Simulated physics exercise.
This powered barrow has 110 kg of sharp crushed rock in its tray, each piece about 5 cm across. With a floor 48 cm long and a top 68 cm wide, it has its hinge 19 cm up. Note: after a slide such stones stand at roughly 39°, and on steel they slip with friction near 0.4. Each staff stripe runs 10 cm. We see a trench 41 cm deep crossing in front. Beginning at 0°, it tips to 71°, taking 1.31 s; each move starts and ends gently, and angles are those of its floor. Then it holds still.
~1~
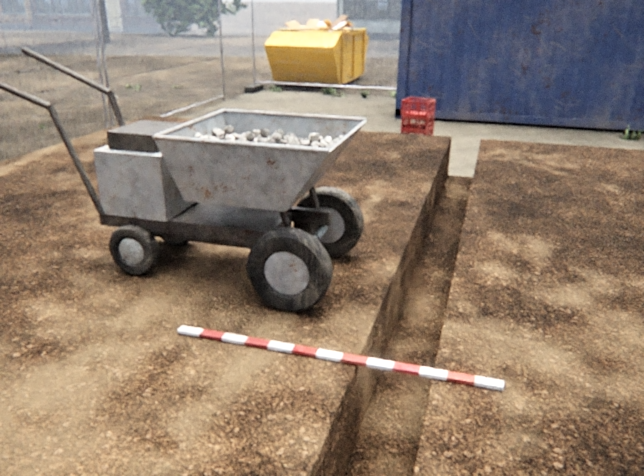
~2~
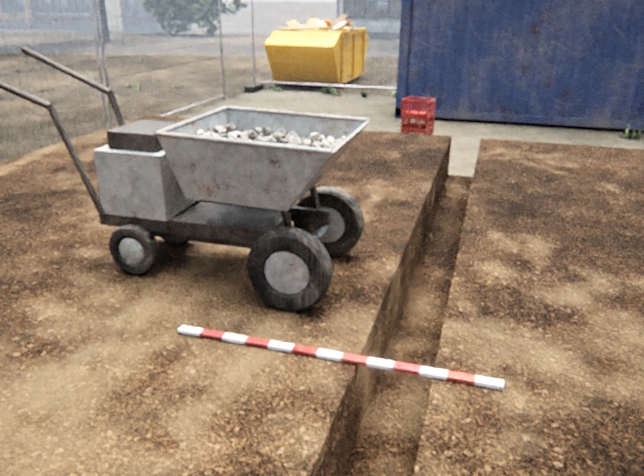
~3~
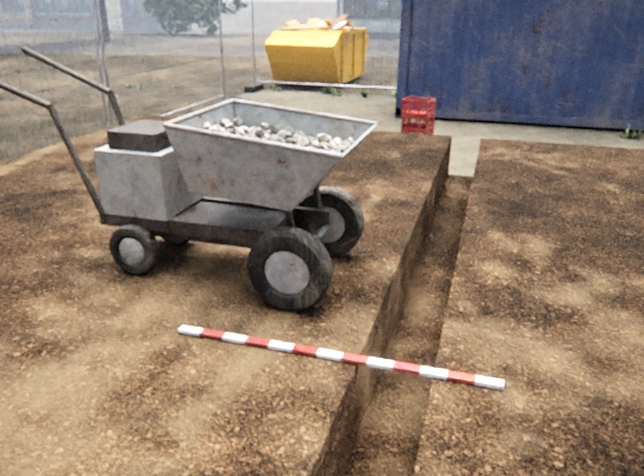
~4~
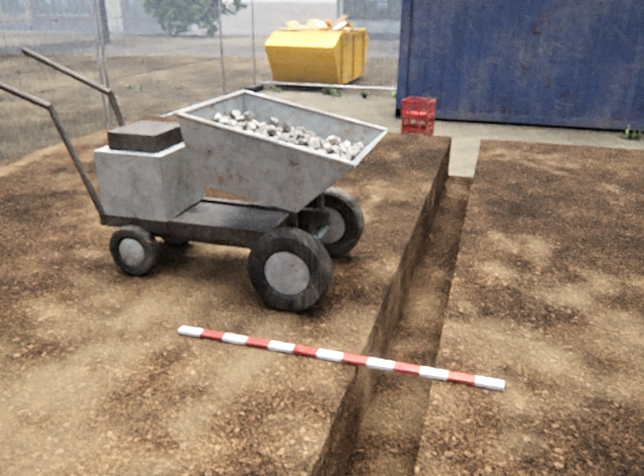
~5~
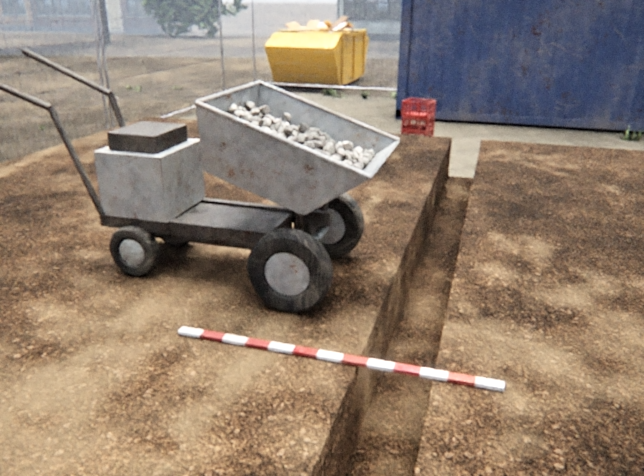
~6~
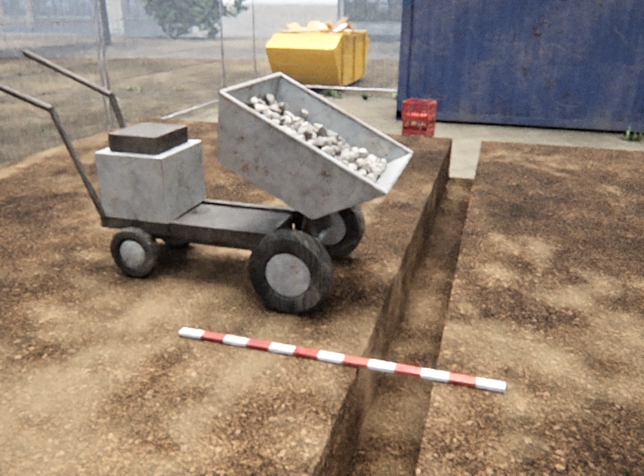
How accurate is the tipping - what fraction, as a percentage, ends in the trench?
Close to 47 in every hundred.
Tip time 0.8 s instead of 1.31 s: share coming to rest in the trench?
It would come to roughly 35 per cent.
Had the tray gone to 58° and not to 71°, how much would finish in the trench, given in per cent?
In that case around 5 percent.
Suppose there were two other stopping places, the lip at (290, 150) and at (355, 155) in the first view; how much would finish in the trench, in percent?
75 and 20 %.
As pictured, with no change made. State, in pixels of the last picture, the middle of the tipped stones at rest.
The tipped stones centre close to (437, 353).
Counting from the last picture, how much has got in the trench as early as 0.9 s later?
5 per cent or so by then.
Then, 0.4 s after the last picture the floor is at 60°, 100 % in the tray; the foremost stones are at (417, 221).
Then, 0.9 s after the last picture the floor is at 71°, 84 % in the tray, 4 % in the trench, 12 % past the trench; the foremost stones are at (503, 317).
Then, 1.2 s after the last picture the floor is at 71°, 56 % in the tray, 11 % in the trench, 32 % past the trench; the foremost stones are at (562, 312).
Then, 3.2 s after the last picture the floor is at 71°, 20 % in the tray, 47 % in the trench, 33 % past the trench; the foremost stones are at (570, 306).
